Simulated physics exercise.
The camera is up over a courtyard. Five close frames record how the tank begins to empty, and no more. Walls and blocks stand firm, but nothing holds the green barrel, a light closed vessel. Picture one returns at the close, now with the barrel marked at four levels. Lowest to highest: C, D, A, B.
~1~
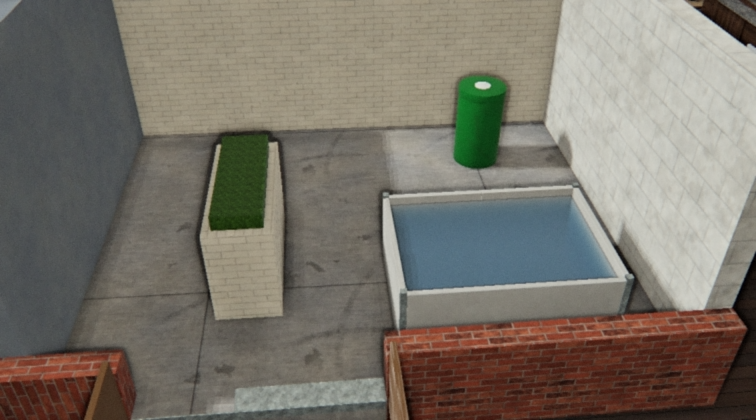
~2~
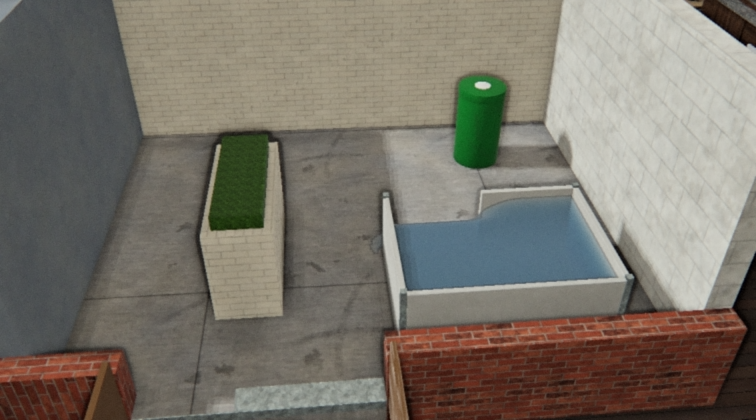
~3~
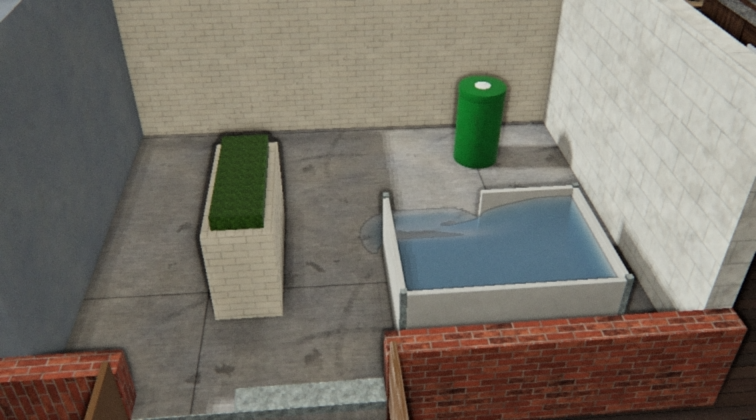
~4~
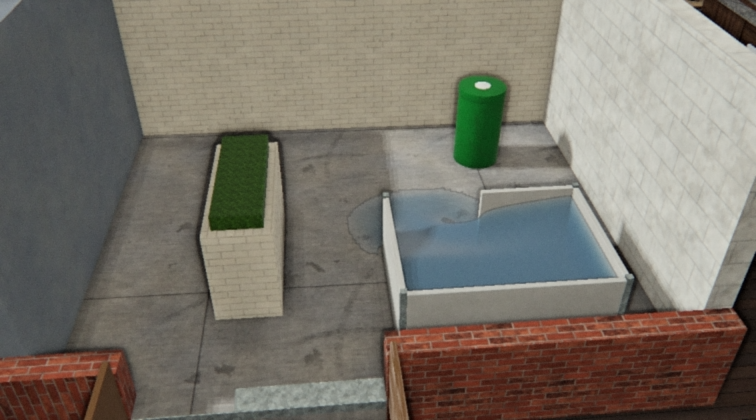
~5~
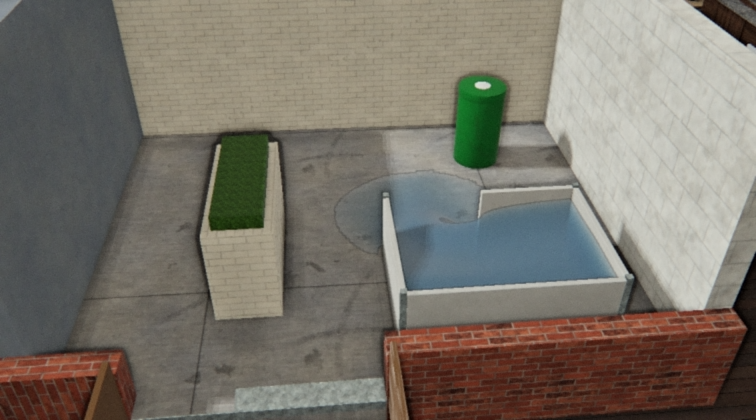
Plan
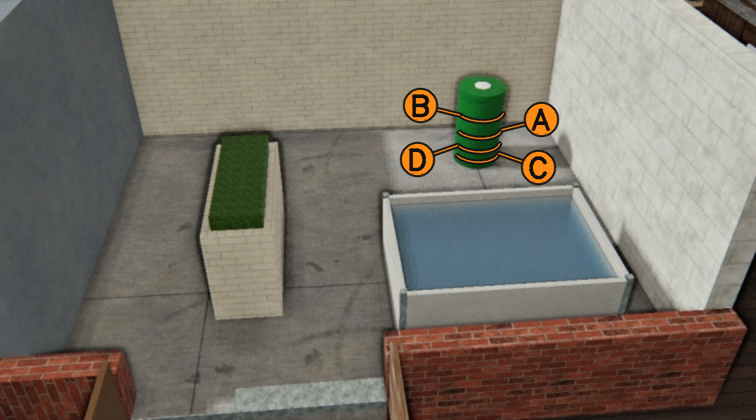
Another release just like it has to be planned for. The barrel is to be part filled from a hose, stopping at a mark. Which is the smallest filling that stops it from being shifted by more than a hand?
It is D.
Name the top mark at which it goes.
Here it is mark C.
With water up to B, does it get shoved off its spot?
No.
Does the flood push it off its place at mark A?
No.
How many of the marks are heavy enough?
Three.
On the marked copy, A at (483, 138); B at (485, 121); C at (480, 162); D at (482, 152); from the bottom up C, D, A, B.
For mark A, it does not move.
For mark B, it does not move.
For mark C, it is pushed about 3 times its own width away.
For mark D, it does not move.
